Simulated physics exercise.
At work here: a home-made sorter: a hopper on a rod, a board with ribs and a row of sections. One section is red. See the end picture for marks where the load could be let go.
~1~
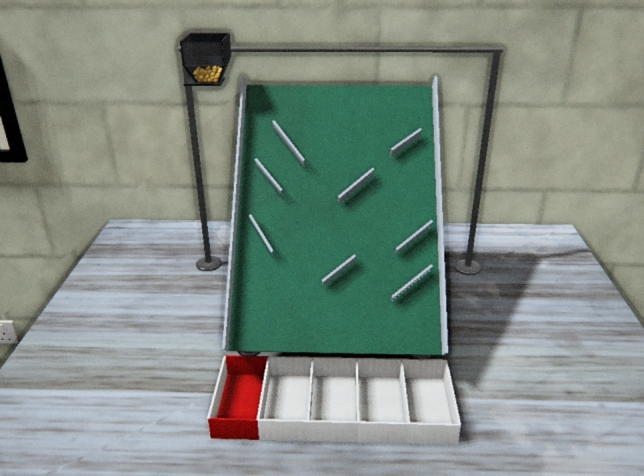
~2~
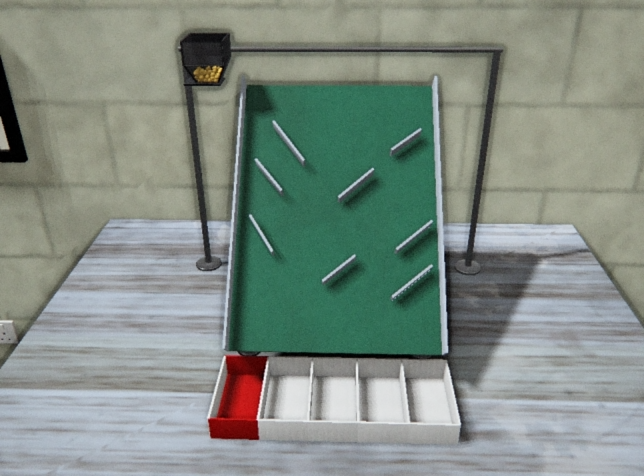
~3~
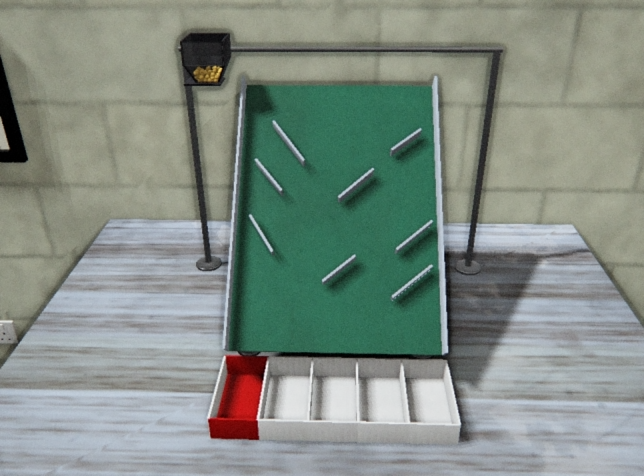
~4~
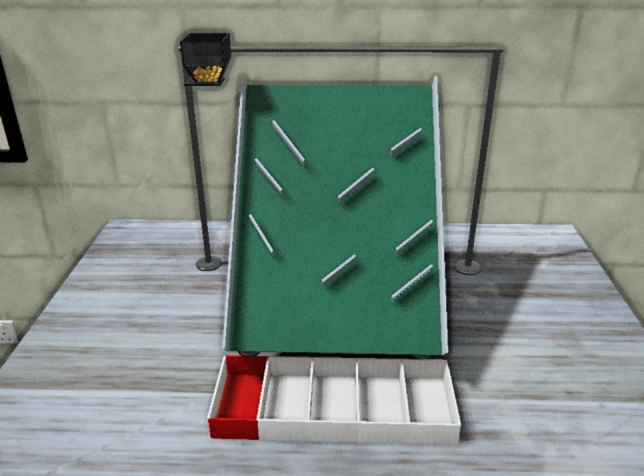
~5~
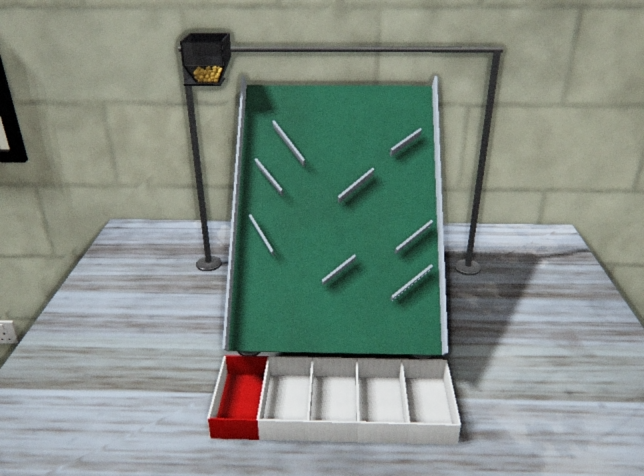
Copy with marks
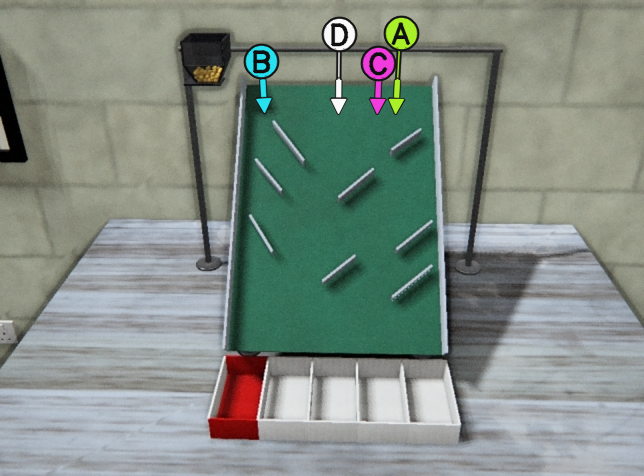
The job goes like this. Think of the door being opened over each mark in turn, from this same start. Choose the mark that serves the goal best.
B.
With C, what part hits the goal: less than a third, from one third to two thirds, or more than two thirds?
It is less than a third.
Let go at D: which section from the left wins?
The second from the left.
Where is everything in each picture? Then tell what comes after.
Hopper (209, 73), puffed corn balls, door shut, in the first picture.
Ribs (273, 121) to (304, 160), (392, 150) to (421, 129), (256, 159) to (281, 190), in the second picture.
Ribs (339, 197) to (373, 169), (250, 215) to (272, 251), (397, 249) to (432, 221), in the third picture.
Ribs (322, 281) to (355, 255), (392, 297) to (432, 265), in the fourth picture.
Red section (234, 428), number 1 of 5 from the left, in the fifth picture.
On the marked copy, mark A meets the board at (395, 108); mark B meets the board at (264, 107); mark C meets the board at (377, 108); mark D meets the board at (338, 108).
Choosing A, roughly a quarter in the red section, roughly two thirds in other sections, about a tenth outside the box.
Choosing B, roughly half in the red section, roughly half in other sections.
Choosing C, roughly a quarter in the red section, roughly two thirds in other sections, about a tenth outside the box.
Choosing D, about a tenth in the red section, the larger part in other sections, just a few outside the box.
